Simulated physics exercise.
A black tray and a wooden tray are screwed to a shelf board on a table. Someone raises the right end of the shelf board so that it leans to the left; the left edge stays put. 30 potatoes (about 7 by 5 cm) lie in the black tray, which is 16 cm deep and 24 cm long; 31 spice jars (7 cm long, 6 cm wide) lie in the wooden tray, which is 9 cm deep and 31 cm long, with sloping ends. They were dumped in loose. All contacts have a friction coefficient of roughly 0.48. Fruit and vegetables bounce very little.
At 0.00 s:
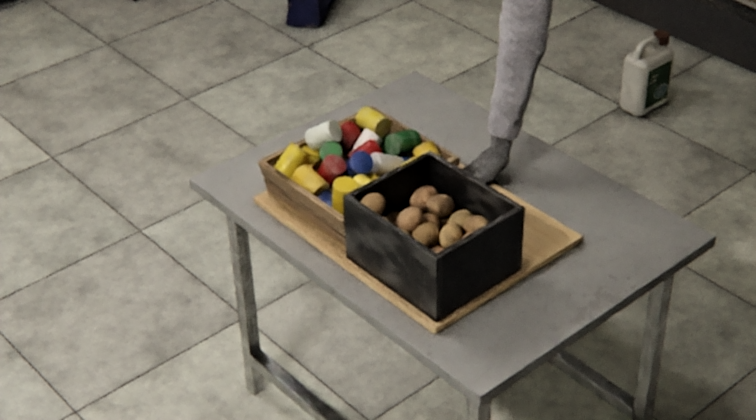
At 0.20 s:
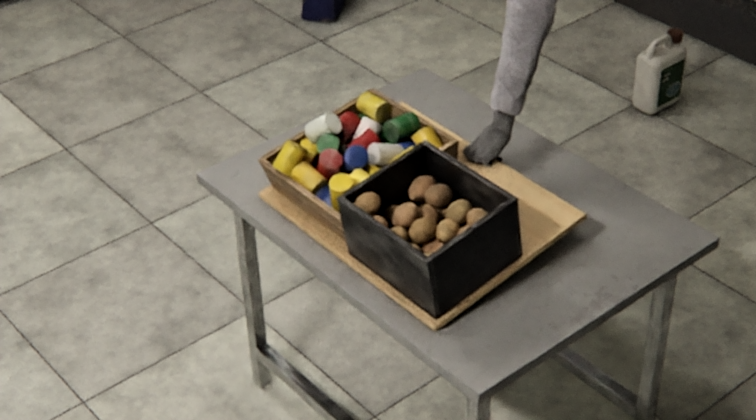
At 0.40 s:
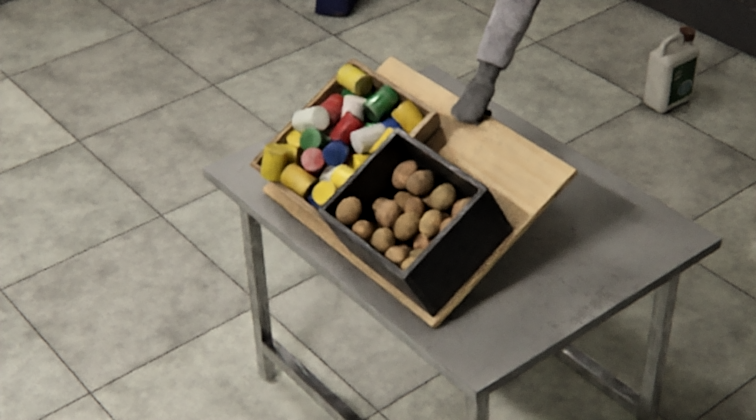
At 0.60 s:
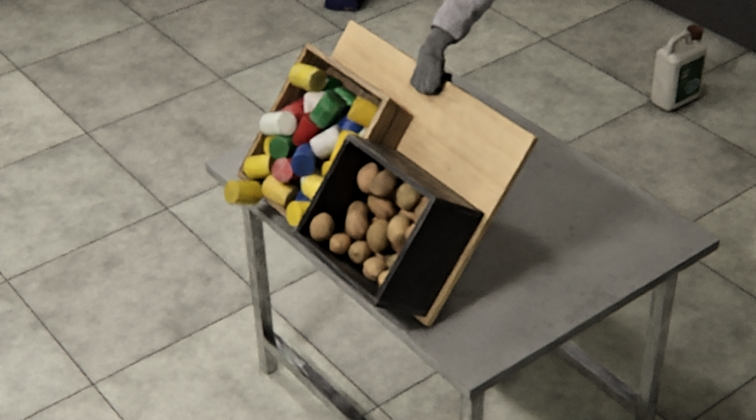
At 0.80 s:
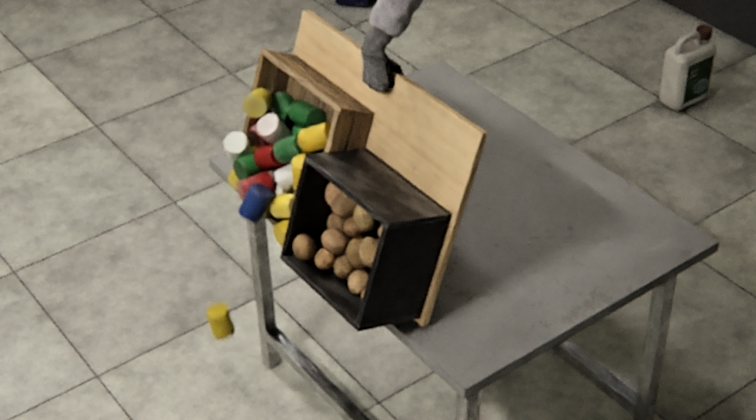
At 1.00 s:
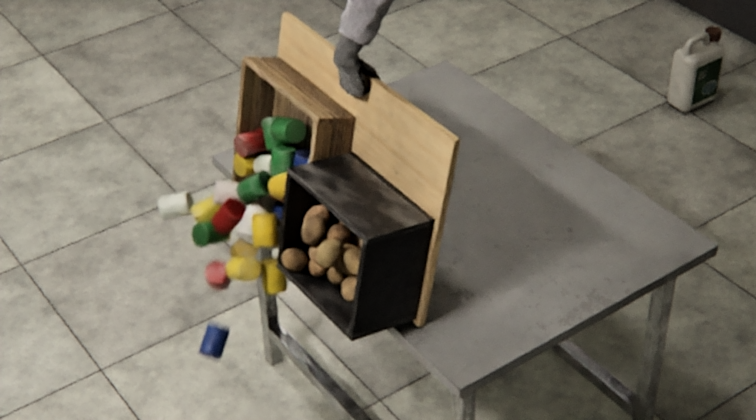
A gloved hand tilting a board steeply up to the left, colourful jars tumbling from its wooden tray, brown lumps staying in the black one.
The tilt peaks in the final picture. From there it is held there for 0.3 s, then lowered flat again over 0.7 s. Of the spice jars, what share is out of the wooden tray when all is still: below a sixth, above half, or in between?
Out of the wooden tray go over half of the spice jars.
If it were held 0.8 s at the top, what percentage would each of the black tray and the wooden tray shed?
In that case black tray 20, wooden tray 80 per cent.
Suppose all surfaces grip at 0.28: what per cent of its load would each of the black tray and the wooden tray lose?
In that case black tray 10, wooden tray 80 per cent.
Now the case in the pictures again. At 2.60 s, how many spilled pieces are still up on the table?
Roughly 0.
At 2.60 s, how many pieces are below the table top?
Roughly 30.
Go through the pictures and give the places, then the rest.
In the first picture (we follow the rim corner now nearest the camera, unless another is named; the camera moves round a little), wooden tray (by its farthest rim corner) at (371, 108); black tray at (439, 255); tilt 0°; nothing out yet.
Wooden tray at (371, 91); black tray at (430, 258); tilt 8°, in the second picture.
Black tray at (406, 273); tilt 28°, in the third picture.
Black tray at (376, 300); tilt 51°; 1 out, the lowest jar at (243, 193), in the fourth picture.
Black tray at (357, 325); tilt 71°; 6 out, the lowest jar at (221, 321), in the fifth picture.
Black tray at (350, 335); tilt 79°; 16 out, in the sixth picture.
After 1.26 s, tilt 79°; 2 of 30 out of the black tray and 21 of 31 out of the wooden tray.
After 1.58 s, tilt 51°; 4 of 30 out of the black tray and 26 of 31 out of the wooden tray.
After 2.02 s, tilt 0°; 5 of 30 out of the black tray and 26 of 31 out of the wooden tray.
Outcome (at 2.60 s), 5 of 30 out of the black tray and 26 of 31 out of the wooden tray. Asked share, 26 of 31, 84 per cent.
